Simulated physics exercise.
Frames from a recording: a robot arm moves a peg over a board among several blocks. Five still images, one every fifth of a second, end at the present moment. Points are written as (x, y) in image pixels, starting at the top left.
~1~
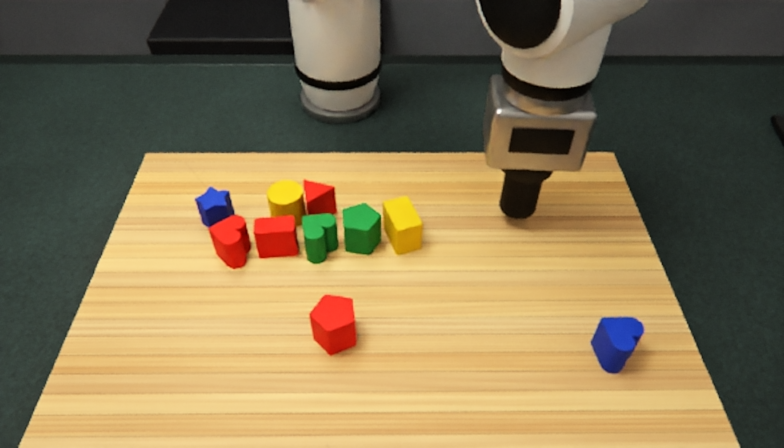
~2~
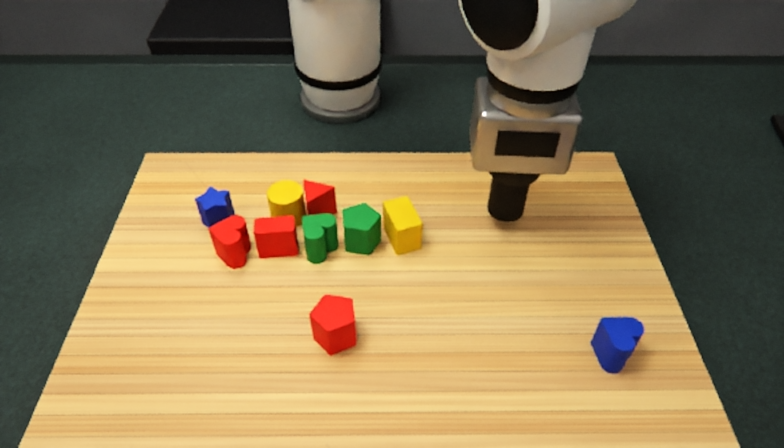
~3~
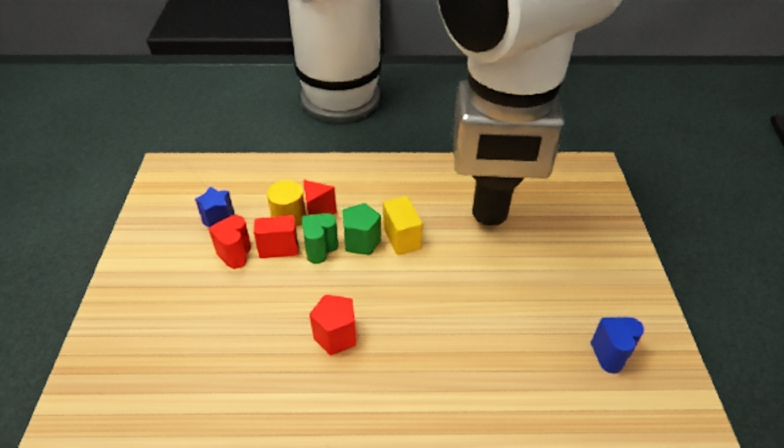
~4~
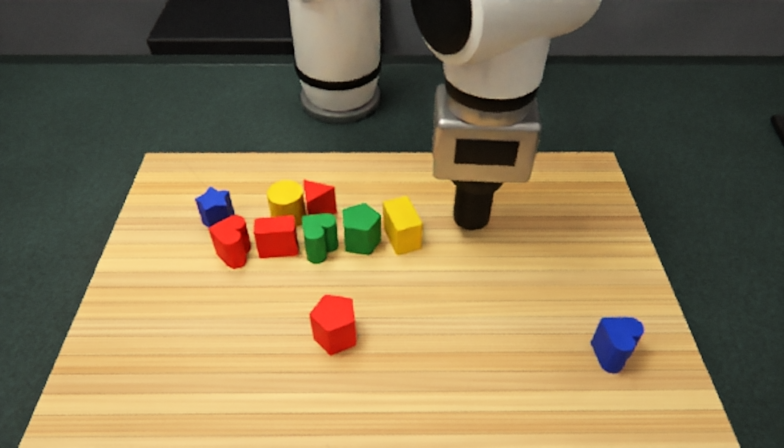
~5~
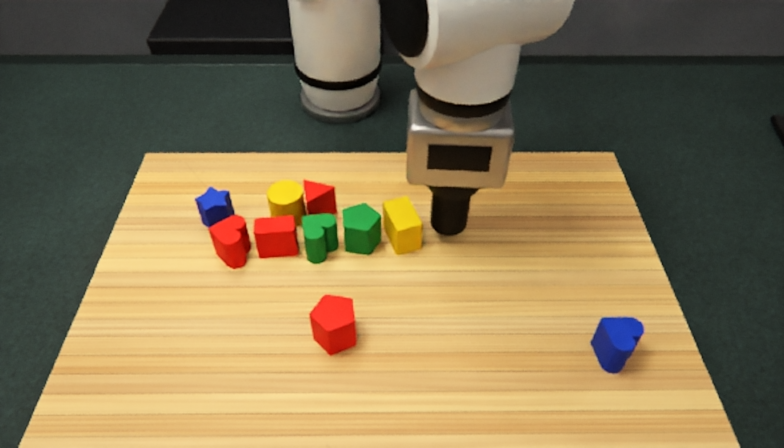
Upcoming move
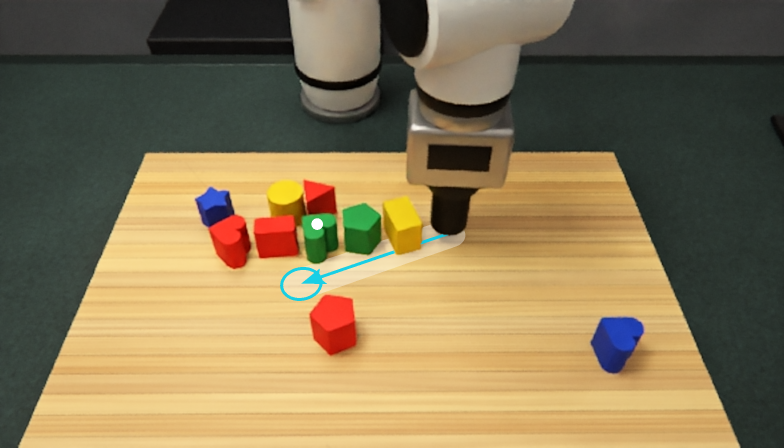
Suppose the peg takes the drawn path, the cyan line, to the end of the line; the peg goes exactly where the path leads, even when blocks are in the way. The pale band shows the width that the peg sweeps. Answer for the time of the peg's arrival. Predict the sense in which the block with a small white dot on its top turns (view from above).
Rotates counter-clockwise.
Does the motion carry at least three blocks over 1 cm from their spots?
I expect so.
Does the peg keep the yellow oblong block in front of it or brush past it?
I'm fairly sure the yellow oblong block slides away from the front of the peg at some point.
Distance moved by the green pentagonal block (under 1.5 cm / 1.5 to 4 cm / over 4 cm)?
The largest band: Over 4 cm.
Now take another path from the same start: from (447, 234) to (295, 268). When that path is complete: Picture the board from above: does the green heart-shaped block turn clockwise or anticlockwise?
From above, it looks like the green heart-shaped block goes counterclockwise.
Drawn move, straight from (447, 234) to (301, 284); the dot is on the green heart-shaped block.
The first path, step by step. One third of the way, peg at (401, 238); red oblong block at (265, 226); green heart-shaped block at (304, 224), turned 25° anticlockwise; green pentagonal block at (338, 211); yellow oblong block at (372, 213), turned 50° clockwise.
Two thirds of the way, peg at (352, 255); red oblong block at (260, 229); green heart-shaped block at (297, 219), turned 80° anticlockwise; green pentagonal block at (320, 202), turned 30° clockwise; yellow oblong block at (347, 215), turned 80° clockwise.
At the end, peg at (300, 272); red oblong block at (260, 229); green heart-shaped block at (297, 219), turned 80° anticlockwise; green pentagonal block at (319, 201), turned 30° clockwise; yellow oblong block at (346, 215), turned 80° clockwise.
